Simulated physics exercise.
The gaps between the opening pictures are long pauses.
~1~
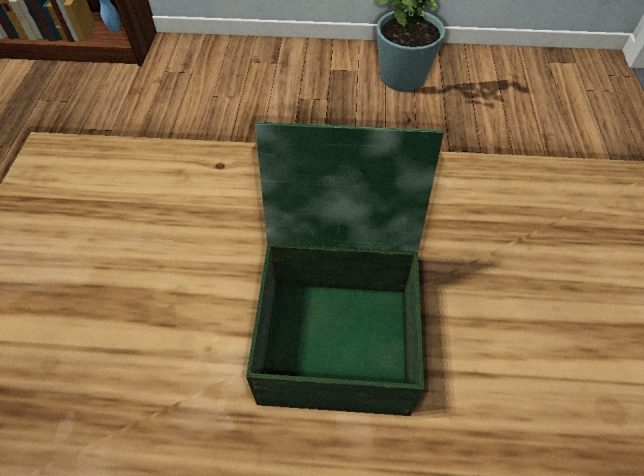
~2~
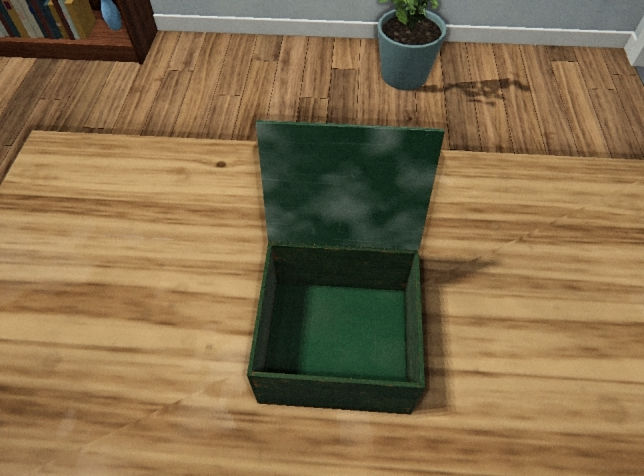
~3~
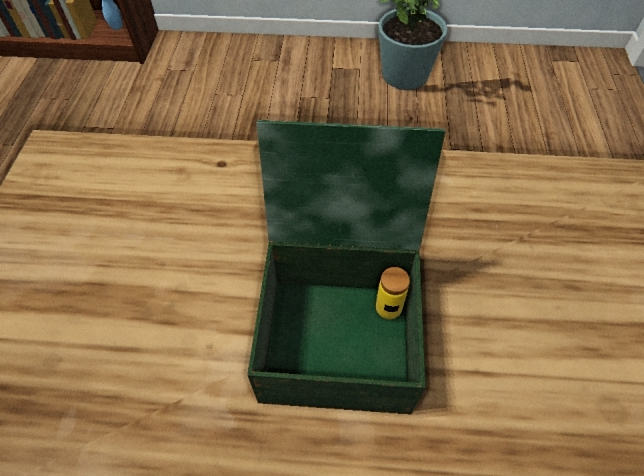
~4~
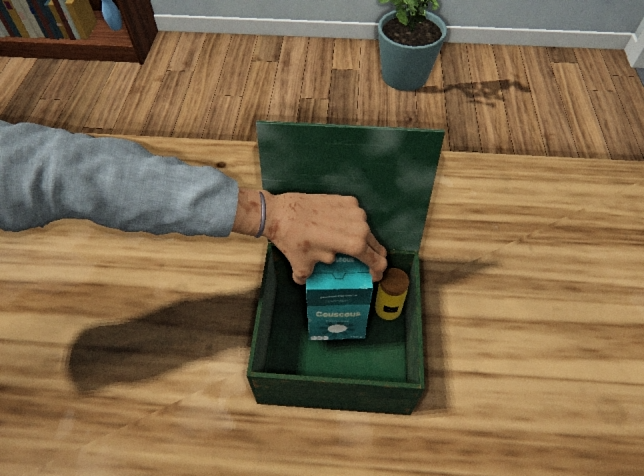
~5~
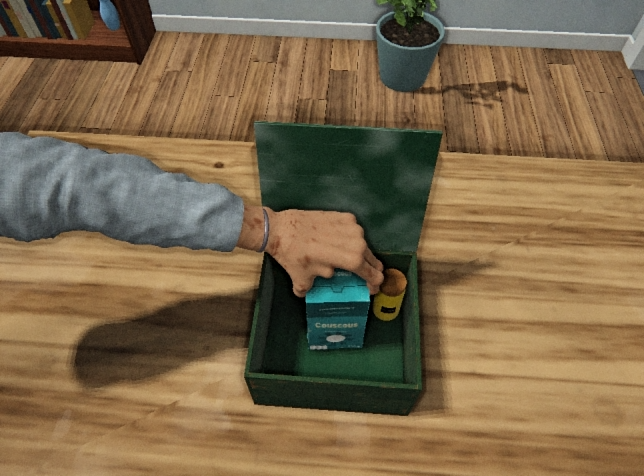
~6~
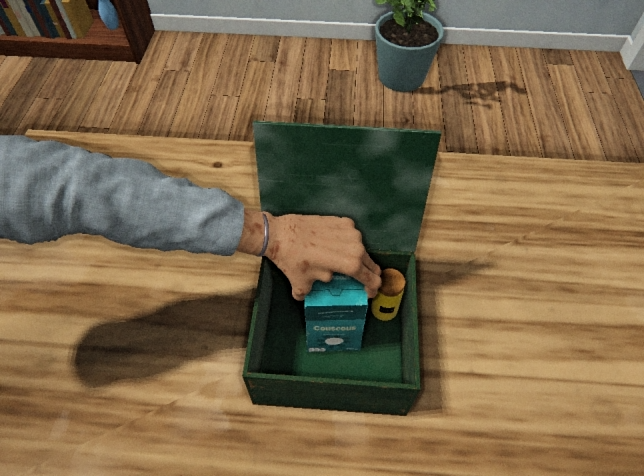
The clip shows an open, empty green box on a wooden table, then a yellow shaker inside it at the right; a hand reaching from the left lowers a turquoise carton into the box beside the shaker.
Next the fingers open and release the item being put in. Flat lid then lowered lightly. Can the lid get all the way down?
No, it stays up.
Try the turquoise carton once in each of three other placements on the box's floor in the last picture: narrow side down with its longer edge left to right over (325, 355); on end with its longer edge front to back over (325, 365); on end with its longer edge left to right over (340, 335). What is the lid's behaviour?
Case one lid shut, case two lid open, case three lid open.
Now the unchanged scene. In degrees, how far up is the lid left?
Some 40°.
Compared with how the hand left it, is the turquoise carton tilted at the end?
After all that, it keeps its set angle.
Then, 1.20 s later than the last frame, lid 81° above the rim.
Then, 1.60 s later than the last frame, lid 55° above the rim.
When it is over, lid 39° above the rim; both as before. End places, in pixels of the last picture, turquoise carton near (334, 311).
